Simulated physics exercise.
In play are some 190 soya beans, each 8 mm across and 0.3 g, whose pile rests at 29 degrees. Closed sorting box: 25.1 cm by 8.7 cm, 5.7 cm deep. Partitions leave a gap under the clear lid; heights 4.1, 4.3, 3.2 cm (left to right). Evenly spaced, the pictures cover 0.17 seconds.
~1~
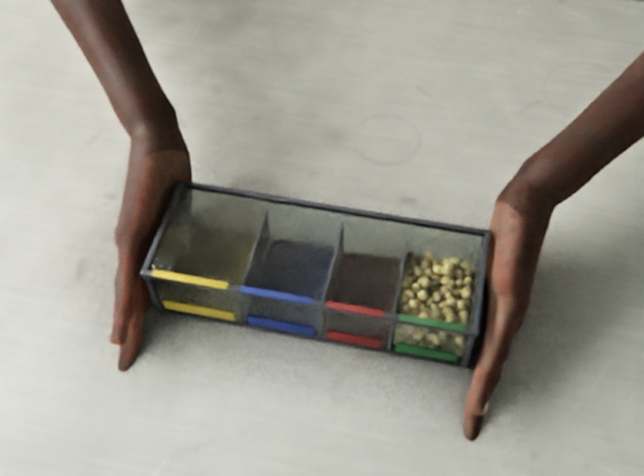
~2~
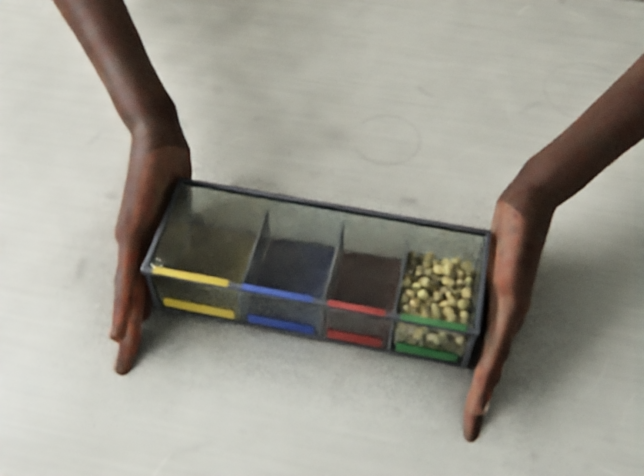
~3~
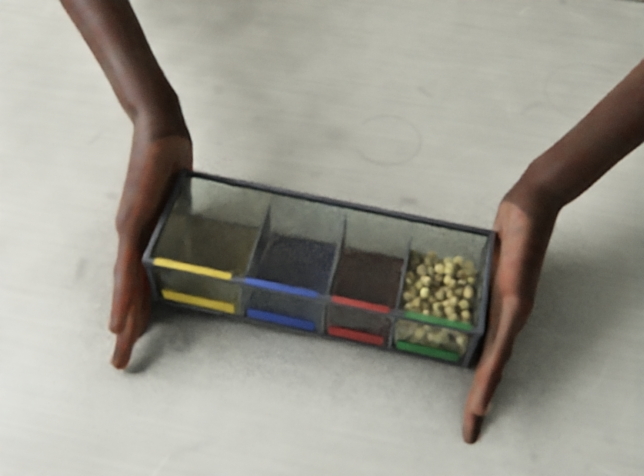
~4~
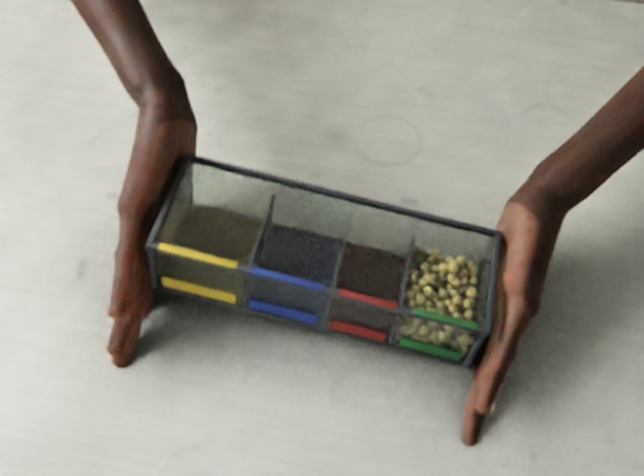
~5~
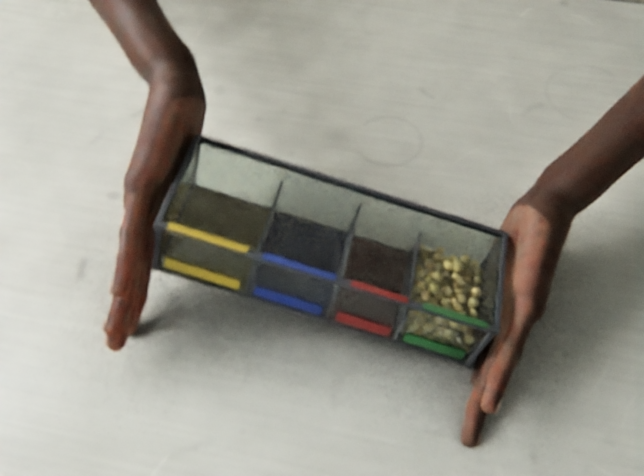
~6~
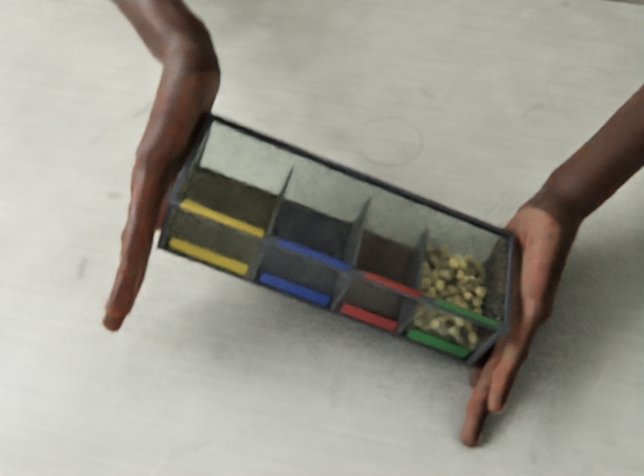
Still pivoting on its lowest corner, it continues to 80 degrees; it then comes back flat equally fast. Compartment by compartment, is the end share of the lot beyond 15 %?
Red: Not beyond; blue: Not beyond; green: Beyond; yellow: Not beyond.
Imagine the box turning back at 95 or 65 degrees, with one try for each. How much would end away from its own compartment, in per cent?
Around 0 and 0 in a hundred, respectively.
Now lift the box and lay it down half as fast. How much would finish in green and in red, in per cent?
Green = 100 per cent, red = 0 per cent.
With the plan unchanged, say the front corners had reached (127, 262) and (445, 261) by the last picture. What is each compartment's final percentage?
Red 45 %; blue 20 %; green 25 %; yellow 10 %.
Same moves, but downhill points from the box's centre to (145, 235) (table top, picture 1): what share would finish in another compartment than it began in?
About 80 per cent.
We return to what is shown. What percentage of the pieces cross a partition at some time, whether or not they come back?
0 %, roughly.
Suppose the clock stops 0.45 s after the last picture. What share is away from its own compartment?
Roughly 0 percent.
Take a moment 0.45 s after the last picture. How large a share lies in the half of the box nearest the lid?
About 30 %.
Then, 0.45 s after the last picture, tilt 79 degrees; green 100 %.
Then, 0.74 s after the last picture, tilt 33 degrees; green 100 %.
Then, 1.14 s after the last picture, tilt 0 degrees; green 100 %.
In the end, red 0 %, blue 0 %, green 100 %, yellow 0 %.
